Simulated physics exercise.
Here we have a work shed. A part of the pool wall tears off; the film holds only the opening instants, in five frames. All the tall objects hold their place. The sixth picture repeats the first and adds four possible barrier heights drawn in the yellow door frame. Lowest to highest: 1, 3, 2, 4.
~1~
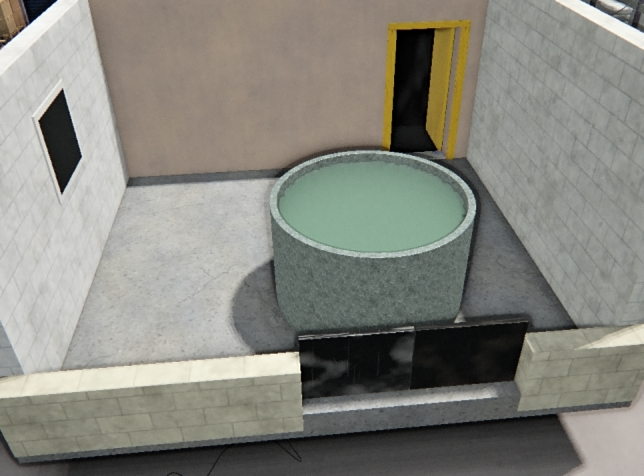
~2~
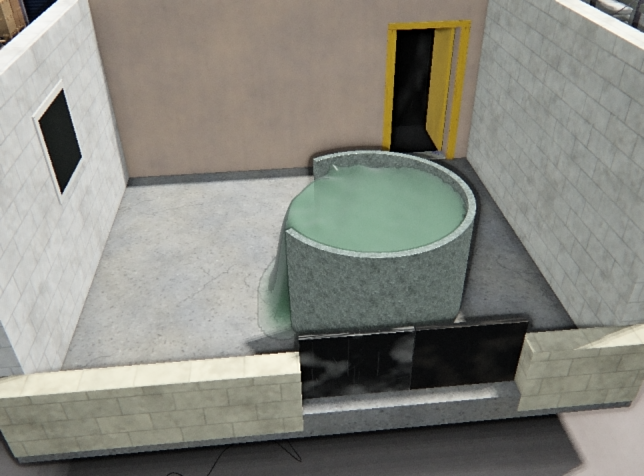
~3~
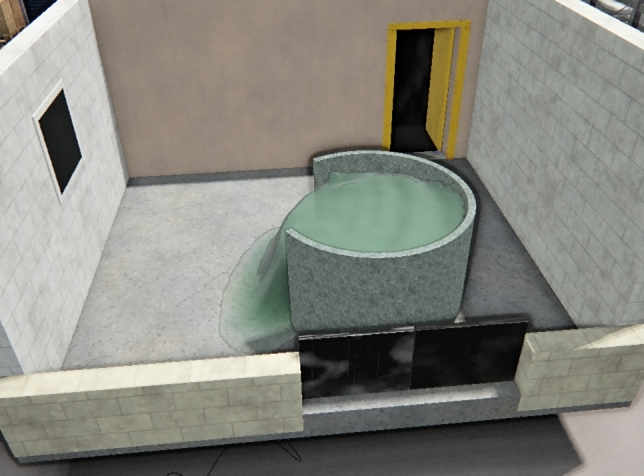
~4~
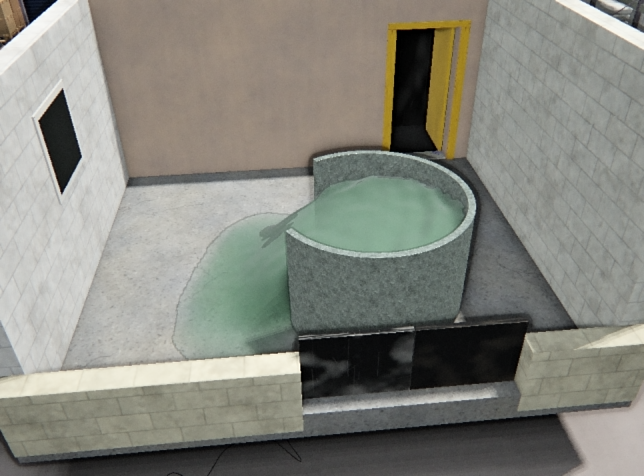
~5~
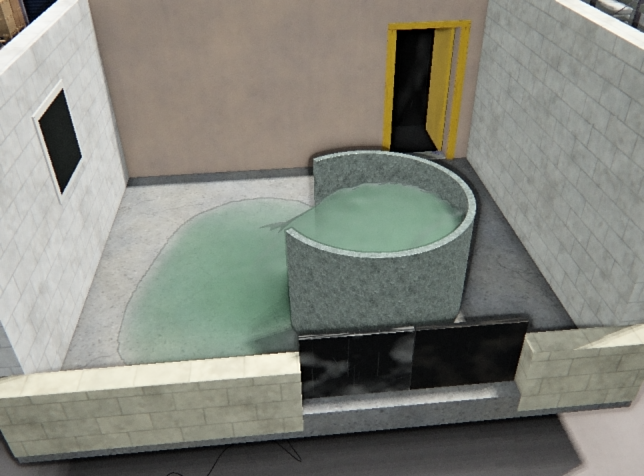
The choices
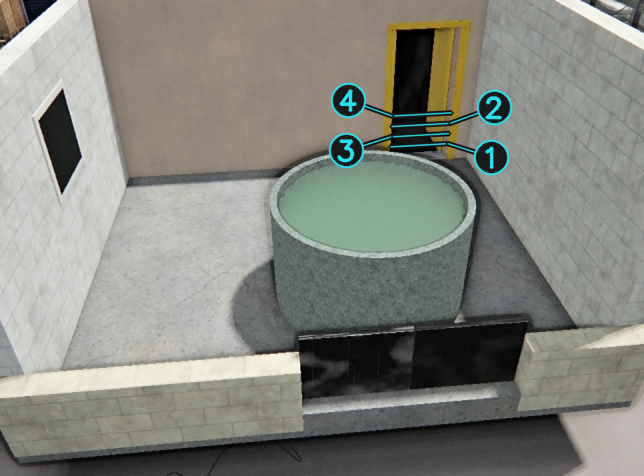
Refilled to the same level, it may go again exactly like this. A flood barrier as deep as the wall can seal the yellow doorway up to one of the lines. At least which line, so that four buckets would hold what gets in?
The limit is 1.
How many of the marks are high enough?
All four.
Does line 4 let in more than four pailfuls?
No, not at all.
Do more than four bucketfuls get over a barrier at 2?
No.
On the marked copy, 1 at (419, 145); 2 at (421, 124); 3 at (420, 135); 4 at (421, 114); from the bottom up 1, 3, 2, 4.
For line 1, nothing gets over.
For line 2, nothing gets over.
For line 3, nothing gets over.
For line 4, nothing gets over.
